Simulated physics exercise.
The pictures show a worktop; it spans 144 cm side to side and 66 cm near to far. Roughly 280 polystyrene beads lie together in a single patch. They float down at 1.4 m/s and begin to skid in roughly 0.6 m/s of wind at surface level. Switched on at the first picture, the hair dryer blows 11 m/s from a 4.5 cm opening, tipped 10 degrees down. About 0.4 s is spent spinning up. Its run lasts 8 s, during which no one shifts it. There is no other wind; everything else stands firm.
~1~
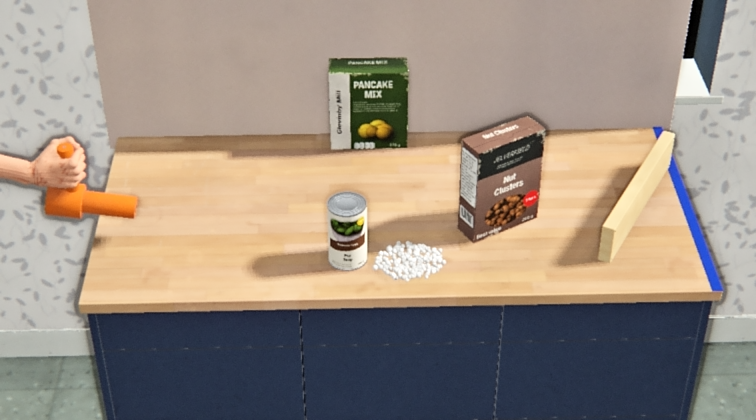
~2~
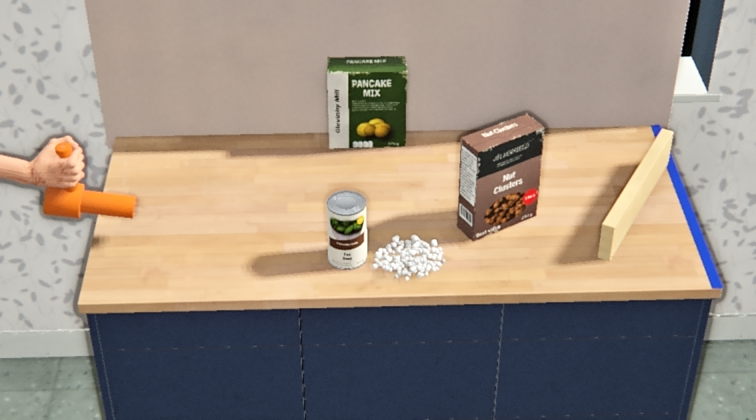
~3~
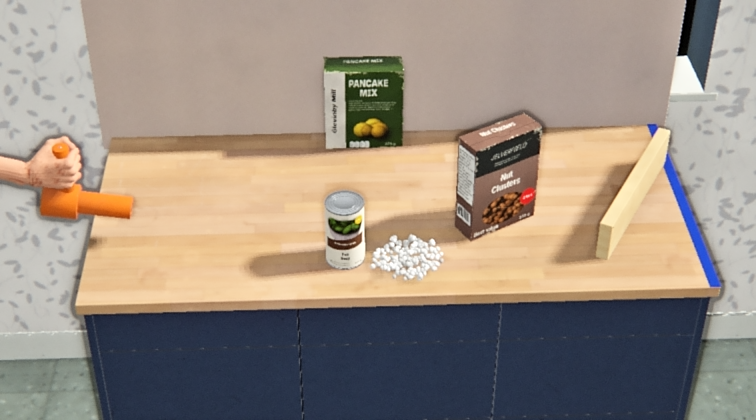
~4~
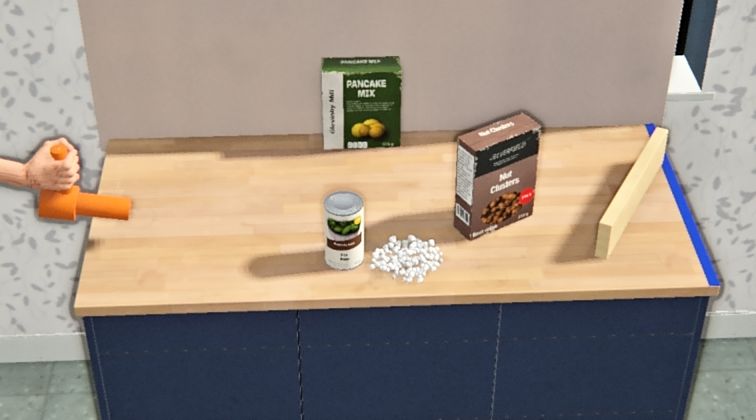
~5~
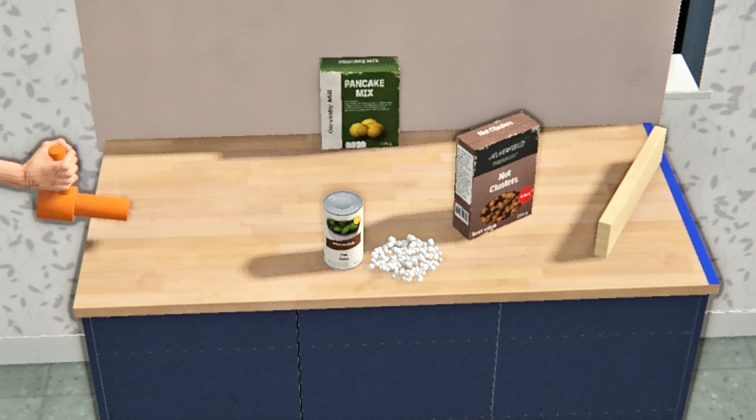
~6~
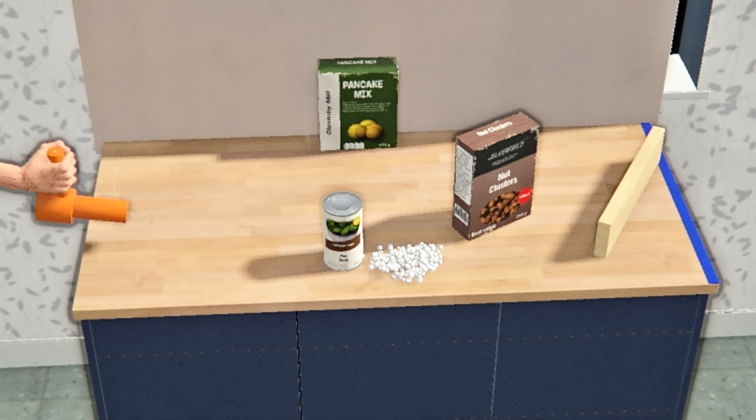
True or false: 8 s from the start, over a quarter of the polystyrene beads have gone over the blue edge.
False.
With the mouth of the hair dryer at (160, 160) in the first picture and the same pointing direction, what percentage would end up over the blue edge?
I'd expect close to 0 per cent.
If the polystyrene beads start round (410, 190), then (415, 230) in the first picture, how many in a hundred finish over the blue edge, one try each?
Near 100 % for the first and near 60 % for the second.
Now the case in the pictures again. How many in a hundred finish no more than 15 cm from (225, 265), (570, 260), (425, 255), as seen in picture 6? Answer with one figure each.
Estimates in listed order: 0 %; 0 %; 40 %.
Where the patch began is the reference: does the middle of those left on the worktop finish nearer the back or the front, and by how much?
Toward the near side, roughly 5 cm.
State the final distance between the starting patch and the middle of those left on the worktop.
That works out close to 5 centimetres.
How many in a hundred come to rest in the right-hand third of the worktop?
I'd estimate around 1 per cent.
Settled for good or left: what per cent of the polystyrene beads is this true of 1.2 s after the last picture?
My guess would be around 60 %.
Then, 1.2 s after the last picture, 45 % are on the move or not yet settled, 8 % are over the blue edge; the middle of those still in play is near (409, 271).
Then, 2.2 s after the last picture, 28 % are on the move or not yet settled, 9 % are over the blue edge; the middle of those still in play is near (408, 272).
Then, 4.0 s after the last picture, 20 % are on the move or not yet settled, 11 % are over the blue edge; the middle of those still in play is near (406, 269).
Then, 7.6 s after the last picture, at the end, 11 % are over the blue edge; the middle of those still in play is near (406, 269).
